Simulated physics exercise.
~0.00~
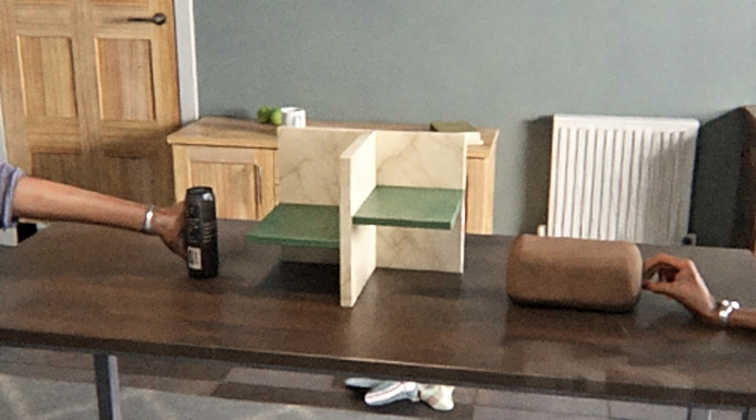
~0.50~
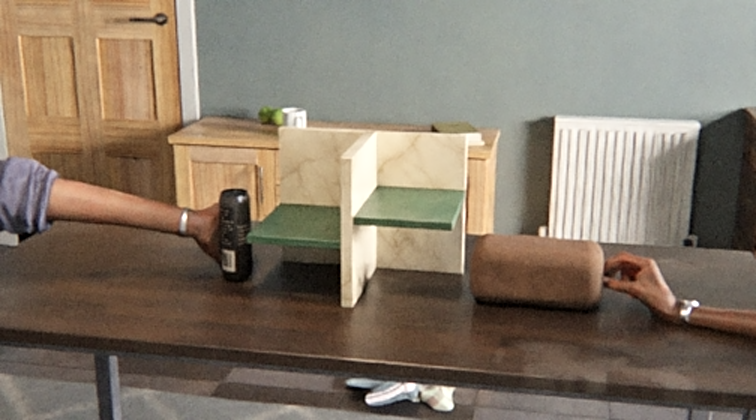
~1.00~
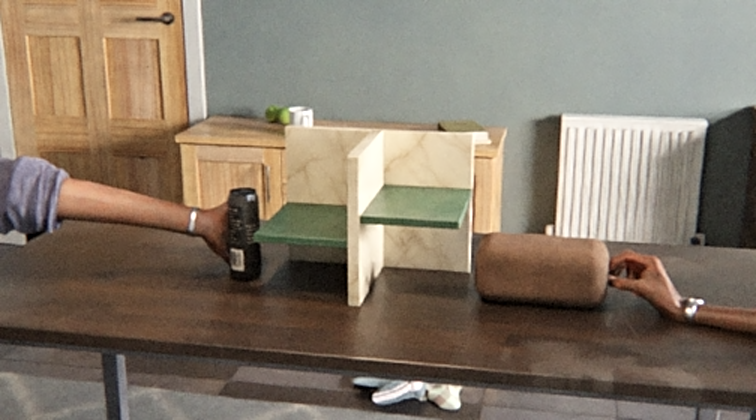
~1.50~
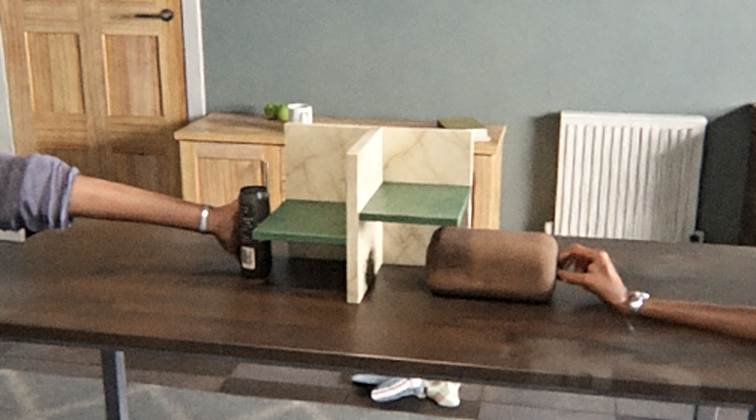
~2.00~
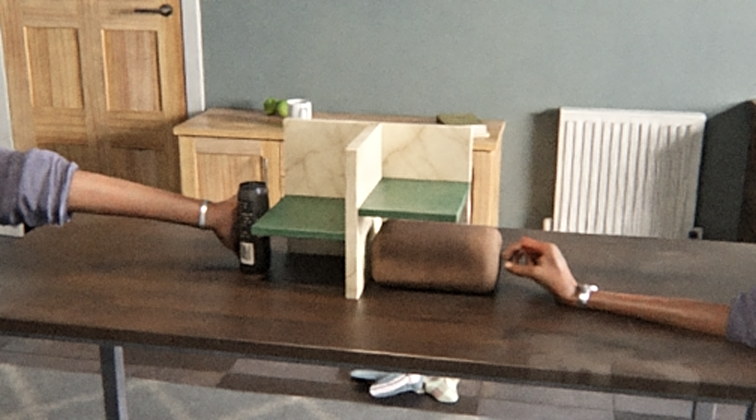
On a dark wooden table, two hands push a black can from the left and a brown loaf-shaped object from the right toward a stand with green shelves; the can stops at the left shelf's edge, while the brown object slides in under the right shelf.
